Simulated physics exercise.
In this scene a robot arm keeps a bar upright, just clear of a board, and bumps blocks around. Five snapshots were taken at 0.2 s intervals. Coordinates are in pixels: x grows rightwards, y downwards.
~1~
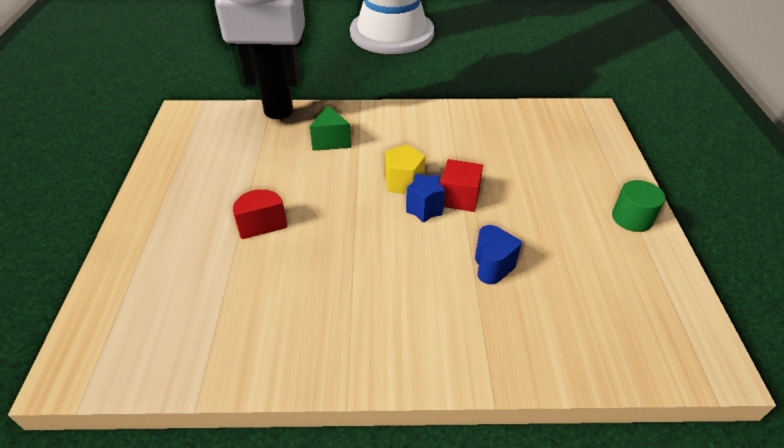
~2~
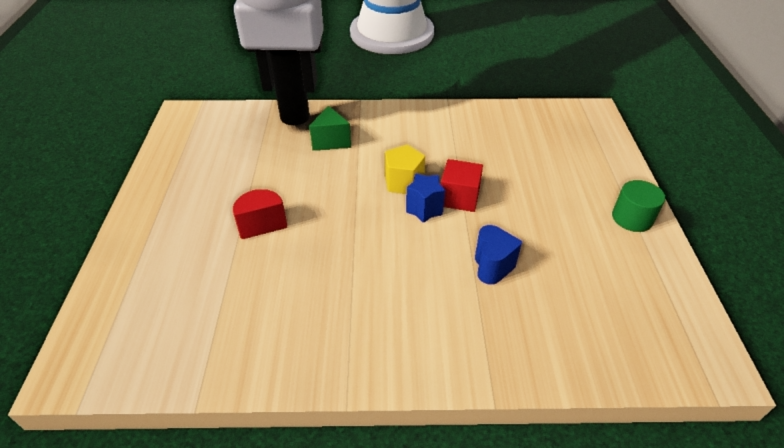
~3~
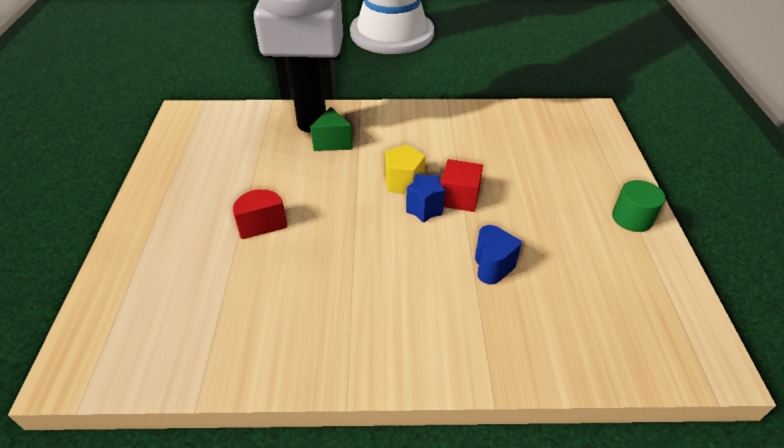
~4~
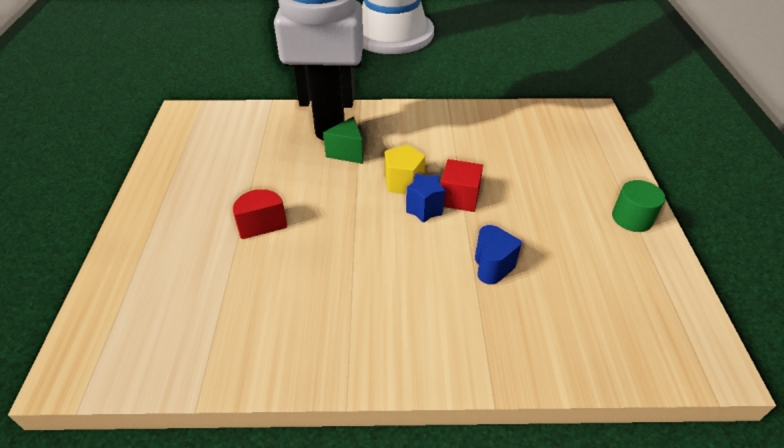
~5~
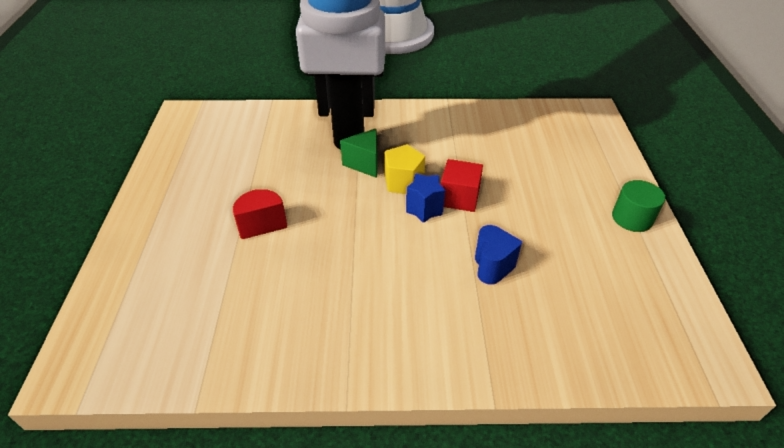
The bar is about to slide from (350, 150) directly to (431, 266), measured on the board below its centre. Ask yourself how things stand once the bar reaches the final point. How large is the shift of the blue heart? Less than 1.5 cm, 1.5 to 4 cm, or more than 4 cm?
The blue heart ends up very close, under 1.5 cm away.
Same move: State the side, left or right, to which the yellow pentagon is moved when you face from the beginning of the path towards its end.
The shift is to the left of that direction.
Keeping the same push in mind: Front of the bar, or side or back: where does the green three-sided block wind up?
The bar keeps it before itself.
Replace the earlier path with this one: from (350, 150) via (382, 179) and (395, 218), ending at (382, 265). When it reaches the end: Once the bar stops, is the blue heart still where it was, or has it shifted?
That block remains where it is.
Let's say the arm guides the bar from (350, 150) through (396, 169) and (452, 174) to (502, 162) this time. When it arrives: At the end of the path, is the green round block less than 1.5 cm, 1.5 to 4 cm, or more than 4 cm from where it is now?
Offset: Below 1.5 cm.
The first path, step by step. One third of the way, bar (374, 175); green three-sided block (395, 173), turned 20° anticlockwise; yellow pentagon (422, 161), turned 15° anticlockwise; blue star (429, 186).
Two thirds of the way, bar (402, 213); green three-sided block (428, 212), turned 30° anticlockwise; yellow pentagon (424, 161), turned 20° anticlockwise; blue star (453, 196), turned 80° anticlockwise.
At the end, bar (432, 257); green three-sided block (468, 255), turned 50° anticlockwise; yellow pentagon (424, 161), turned 20° anticlockwise; blue star (453, 196), turned 80° anticlockwise; blue heart (505, 246), turned 35° anticlockwise.
